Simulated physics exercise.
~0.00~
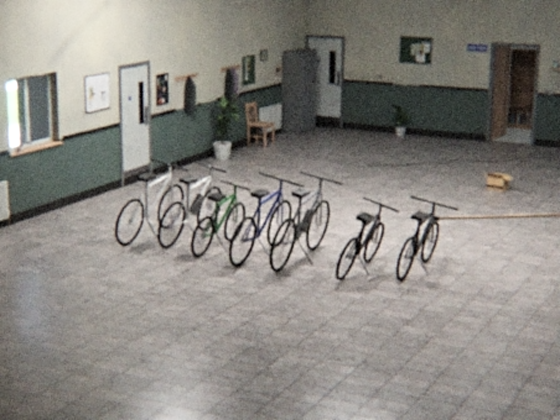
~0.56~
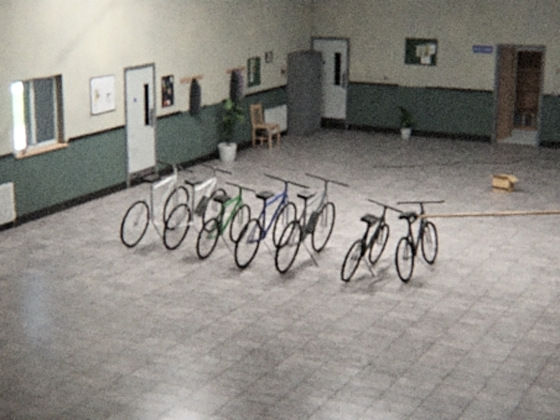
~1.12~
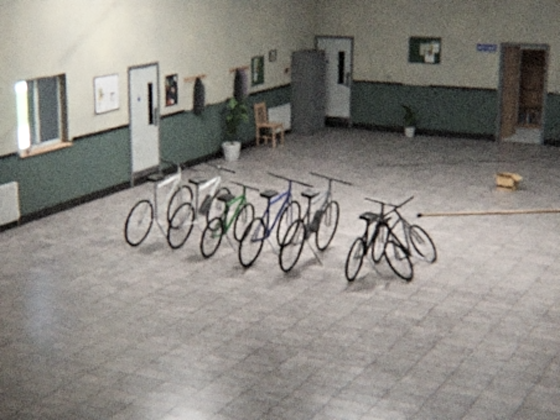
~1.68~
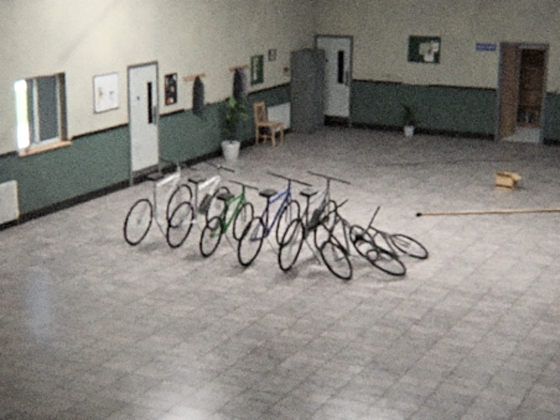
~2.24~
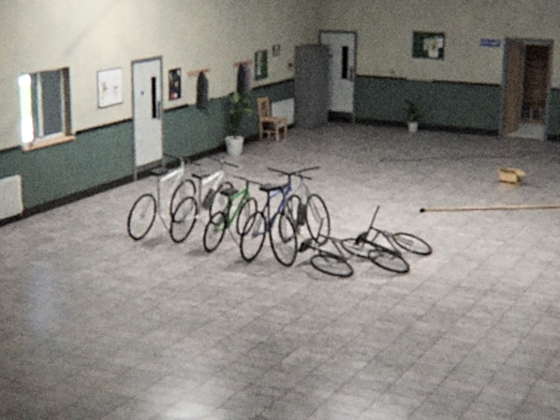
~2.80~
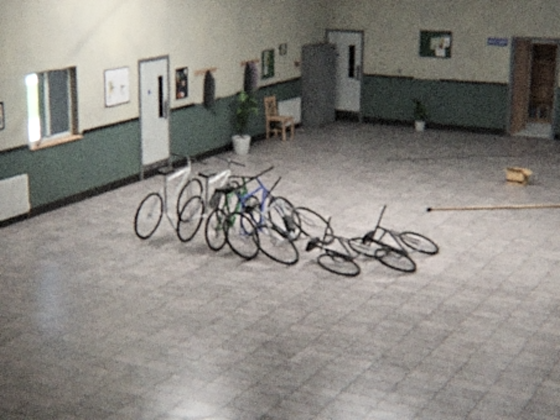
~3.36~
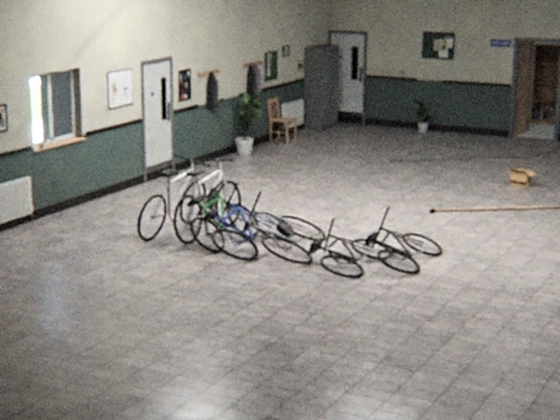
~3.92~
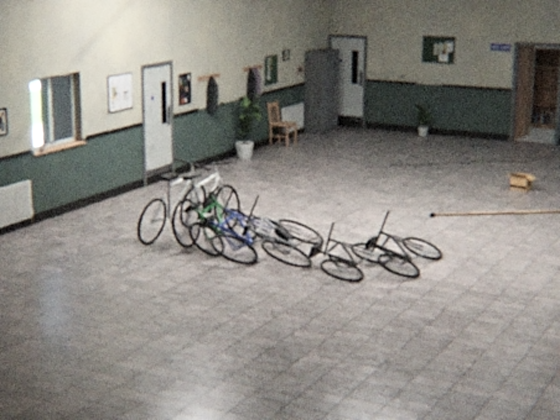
In a large tiled hall with green and cream walls, a row of bicycles stood unsupported until the one at the right end tipped left into its neighbour, and they toppled one after another, leaving only the leftmost bicycle upright beside the tangled heap.
